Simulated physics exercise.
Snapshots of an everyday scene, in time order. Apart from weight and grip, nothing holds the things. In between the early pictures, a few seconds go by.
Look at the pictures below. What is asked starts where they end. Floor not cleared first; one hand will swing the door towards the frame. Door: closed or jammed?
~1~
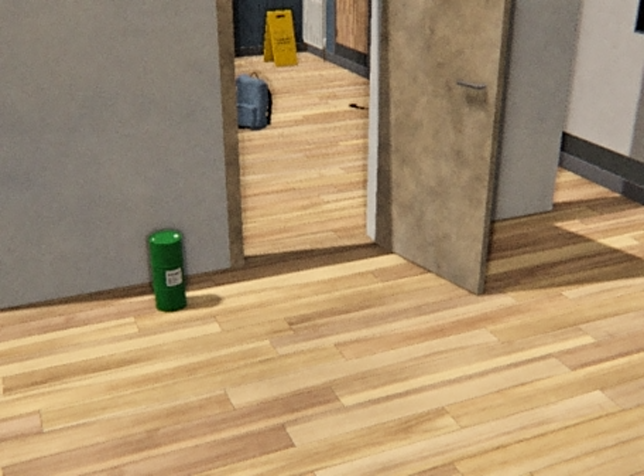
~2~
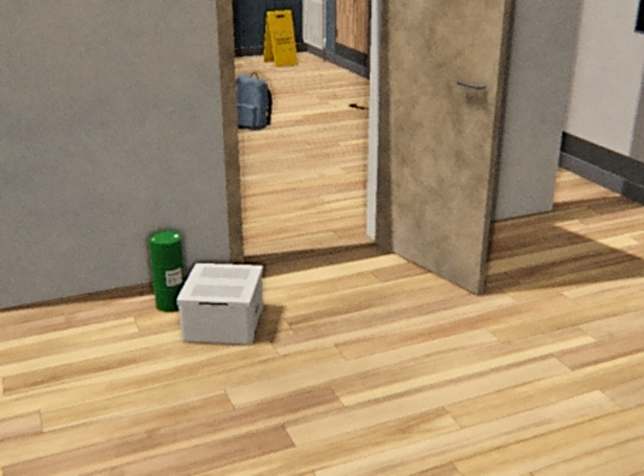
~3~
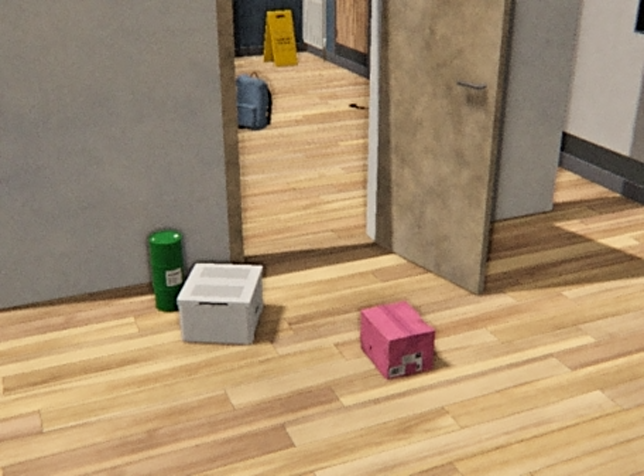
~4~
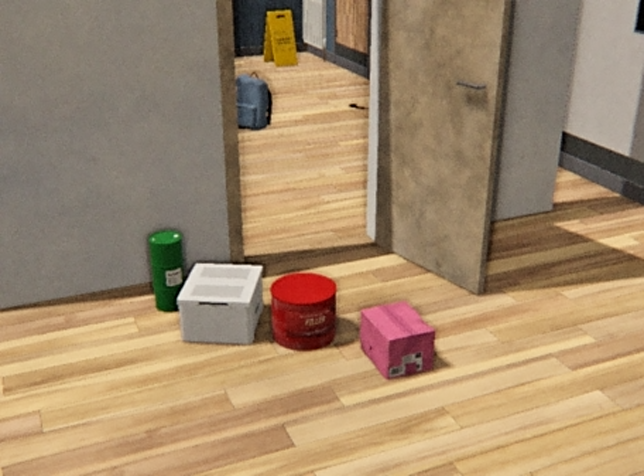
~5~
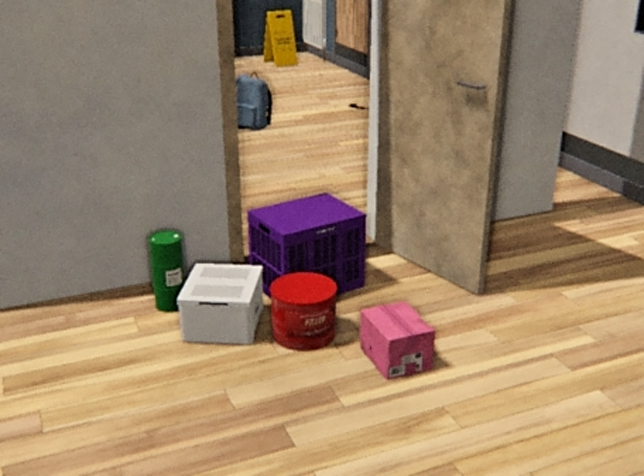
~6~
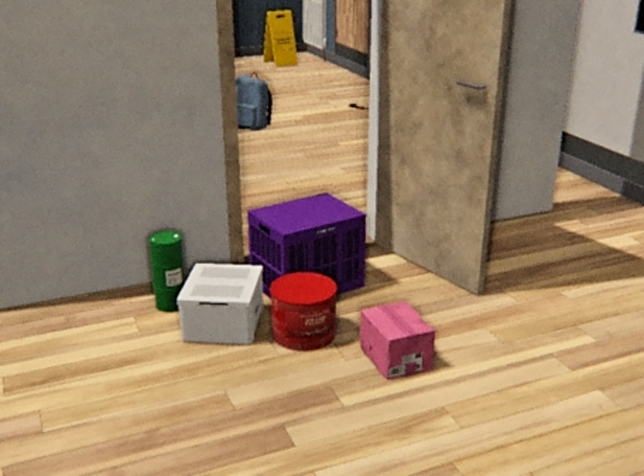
The door is likely to get obstructed.
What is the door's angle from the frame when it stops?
Around 55 degrees.
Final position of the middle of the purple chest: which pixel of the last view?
At about (298, 249).
Then, 0.40 s later than the last frame, open by 91°.
Then, 0.60 s later than the last frame, open by 75°.
Then, 0.80 s later than the last frame, open by 58°.
When it is over, open by 54°; all 5 as before. End places, in pixels of the last picture, purple chest near (299, 249).
